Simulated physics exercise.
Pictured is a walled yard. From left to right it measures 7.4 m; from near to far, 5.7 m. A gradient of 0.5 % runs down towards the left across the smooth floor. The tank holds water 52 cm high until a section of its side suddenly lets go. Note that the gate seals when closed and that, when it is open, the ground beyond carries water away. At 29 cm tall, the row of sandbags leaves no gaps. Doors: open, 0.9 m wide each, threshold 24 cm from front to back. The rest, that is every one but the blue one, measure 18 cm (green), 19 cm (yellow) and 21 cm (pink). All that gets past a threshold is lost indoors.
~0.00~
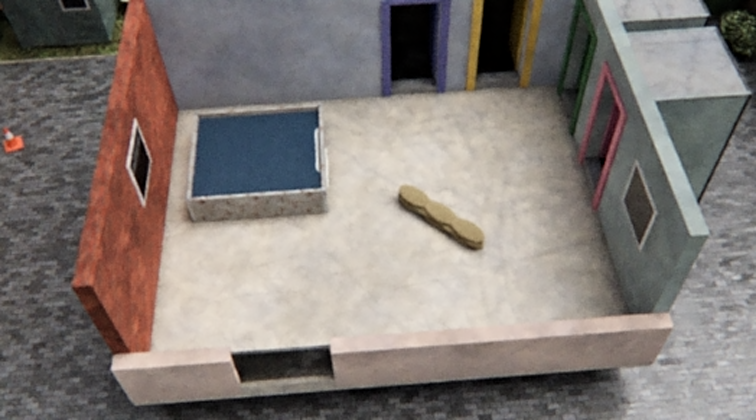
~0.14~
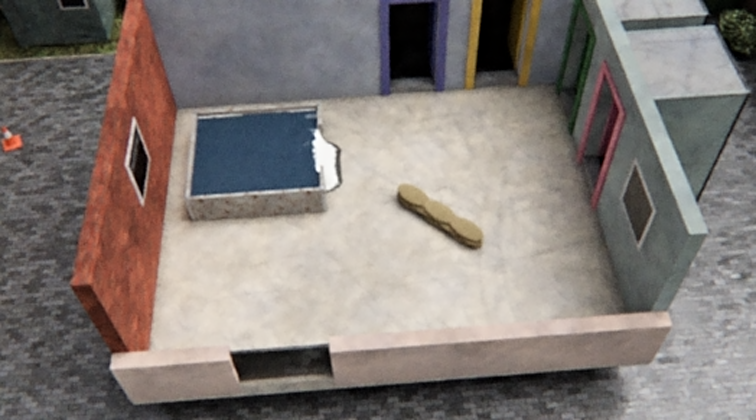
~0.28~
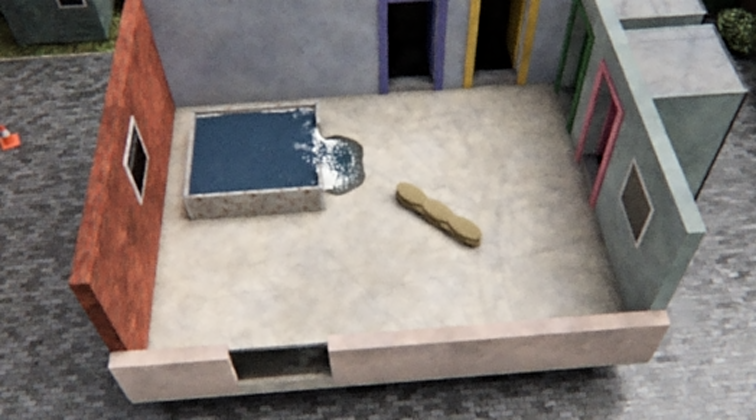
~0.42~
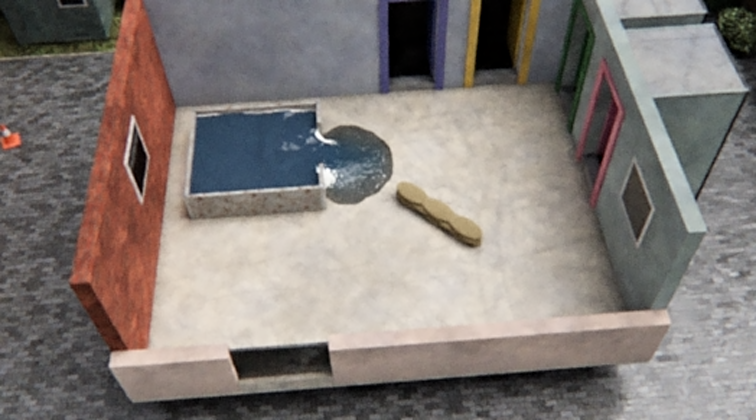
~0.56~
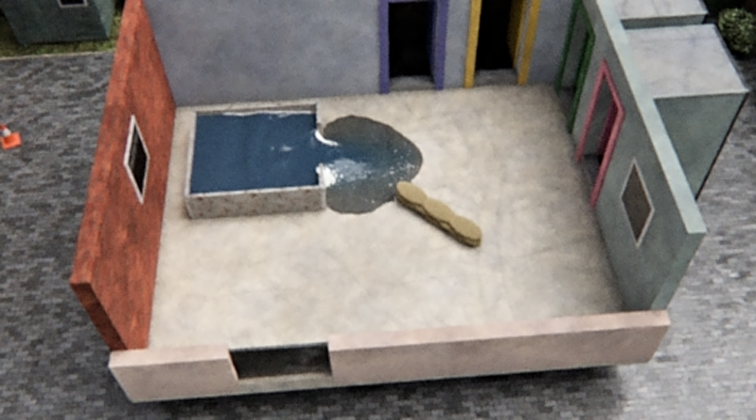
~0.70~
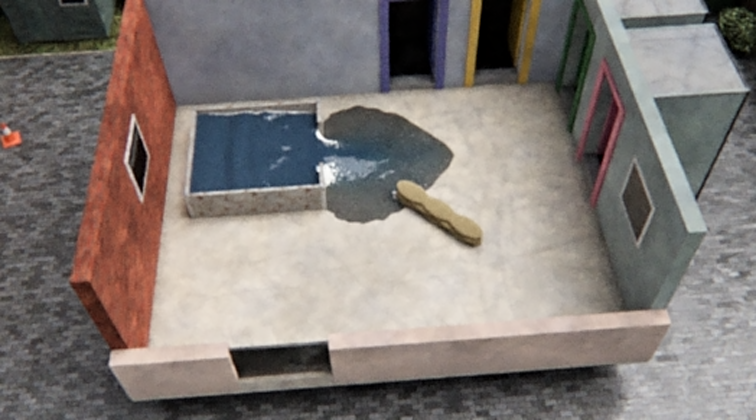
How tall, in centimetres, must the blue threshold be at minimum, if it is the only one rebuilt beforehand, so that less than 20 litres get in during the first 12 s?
It needs to be at least 7 cm tall.
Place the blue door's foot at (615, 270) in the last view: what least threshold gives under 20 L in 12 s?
It needs roughly 5.5 cm.
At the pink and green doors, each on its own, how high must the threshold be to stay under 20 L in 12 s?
You'd want some 11.0 cm at pink and some 16 cm at green.
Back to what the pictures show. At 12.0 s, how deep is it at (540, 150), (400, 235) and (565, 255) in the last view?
Around 6 cm, 3 cm and 7 cm.
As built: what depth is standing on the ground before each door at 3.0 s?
Depth (cm): Green 21 / blue 10 / yellow 9 / pink 15.
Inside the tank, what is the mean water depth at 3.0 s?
Near 29 cm, averaged.
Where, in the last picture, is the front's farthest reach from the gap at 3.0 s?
The tip of the flood lies near (619, 287).
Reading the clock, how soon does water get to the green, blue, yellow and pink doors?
Arrives: Green 1.8 s / blue 1.3 s / yellow 1.8 s / pink 1.8 s.
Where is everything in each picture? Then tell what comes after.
The first frame shows still water, 52 cm deep, in the tank at (258, 153); the blue door at (415, 54) is dry.
In the second frame, water pours out at (321, 161) and has run 0.3 m, to (337, 182); about 8 cm deep outside, 52 cm at the back.
In the third frame, the gap is at (320, 161), the front 0.7 m out at (359, 179); the back of the tank holds 52 cm.
In the fourth frame, water pours out at (320, 160) and has run 1.2 m, to (389, 164); about 6 cm deep outside, 52 cm at the back.
In the fifth frame, the gap is at (320, 159), the front 1.8 m out at (418, 159); the back of the tank holds 52 cm.
In the sixth frame, the gap is at (320, 158), the front 2.3 m out at (448, 156); the back of the tank holds 52 cm; 0.9 m in a straight line remain to the blue door at (413, 50).
After 1.4 s water covers 25 % of the floor, deepest (30 cm) near (329, 162); 4 cm at the blue door, 0 litres in over its 16 cm threshold.
After 3.0 s water covers 50 % of the floor, deepest (24 cm) near (564, 110); 10 cm at the blue door, 0 litres in over its 16 cm threshold.
After 12.0 s water covers 95 % of the floor, deepest (12 cm) near (162, 239); 6 cm at the blue door, 0 litres in over its 16 cm threshold.
At the blue door as built, the water arrived by 1.3 s and peaked near 12 cm at 1.8 s.
Run again over the same 12 s with other heights there, 35 litres in over 6 cm, 8 litres over 8.5 cm. The limit of 20 litres is kept from about 7 cm up.
